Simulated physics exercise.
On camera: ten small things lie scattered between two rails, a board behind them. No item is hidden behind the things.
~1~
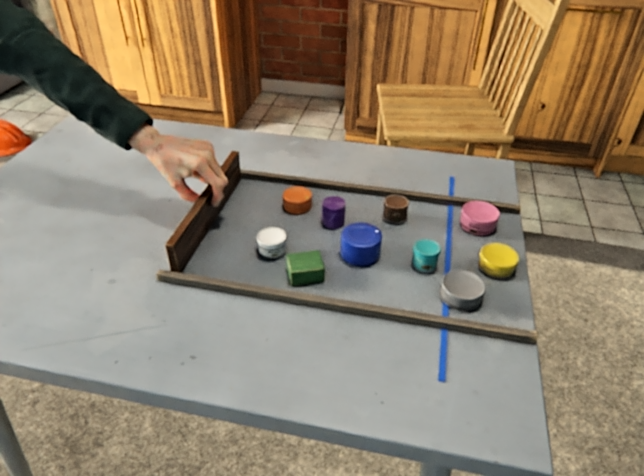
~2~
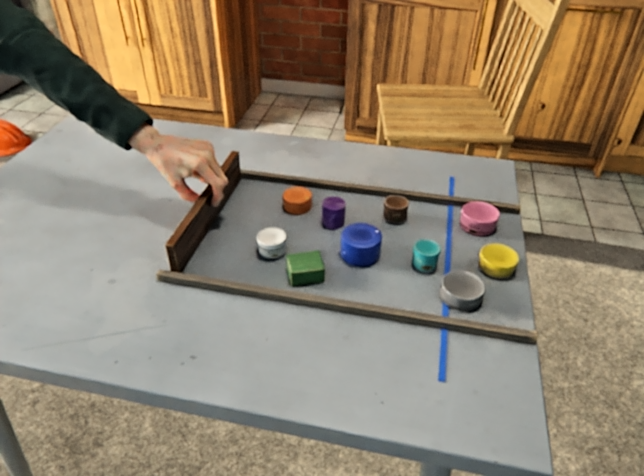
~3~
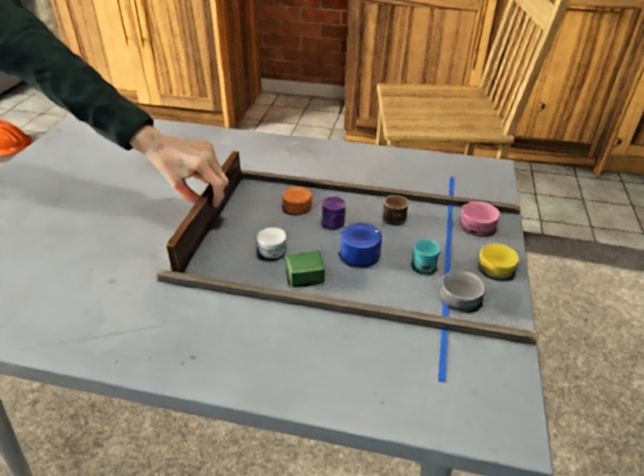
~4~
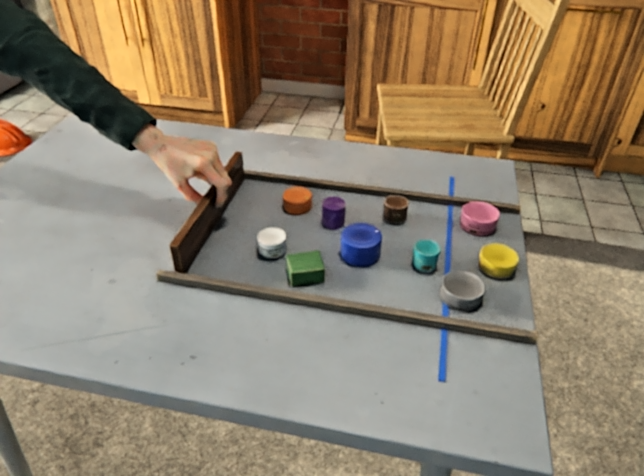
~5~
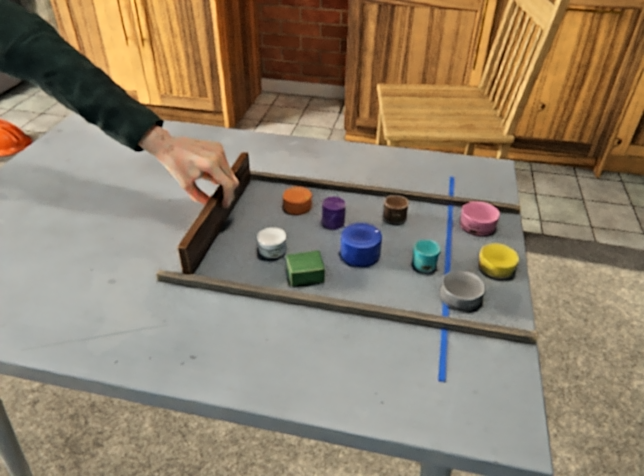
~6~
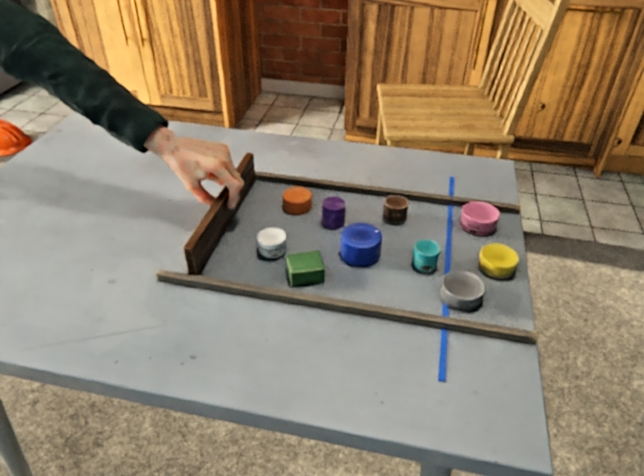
On a grey table in a room with wooden cupboards, ten small, differently coloured objects sit between two rails, some beyond a strip of blue tape. A hand grips a dark board at the left, holding it nearly still at first, then slides it slightly right, while the objects stay in place.
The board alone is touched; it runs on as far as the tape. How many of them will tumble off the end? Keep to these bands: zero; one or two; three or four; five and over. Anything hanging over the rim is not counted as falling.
Nothing slips off.
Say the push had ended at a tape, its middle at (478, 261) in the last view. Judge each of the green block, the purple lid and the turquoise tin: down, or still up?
The green block is still there; as for the purple lid, it is still there; and the turquoise tin is still there.
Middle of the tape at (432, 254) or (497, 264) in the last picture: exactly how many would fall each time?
Counts per try: 0; 5.
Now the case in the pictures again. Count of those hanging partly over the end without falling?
1 overhanging.
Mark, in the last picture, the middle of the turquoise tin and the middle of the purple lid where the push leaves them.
You'll find the turquoise tin at roughly (491, 273) and the purple lid at roughly (462, 231).
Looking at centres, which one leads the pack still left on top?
That one is the pink tub.
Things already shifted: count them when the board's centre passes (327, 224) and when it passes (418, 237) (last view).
So 5, and at the other place 9.
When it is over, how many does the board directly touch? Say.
Tally at the end: 5.
Soon after, none off yet; yellow pot at rest near (498, 262); pink tub at rest near (479, 218); grey tub at rest near (462, 291).
In the end, the number that fall off is zero.
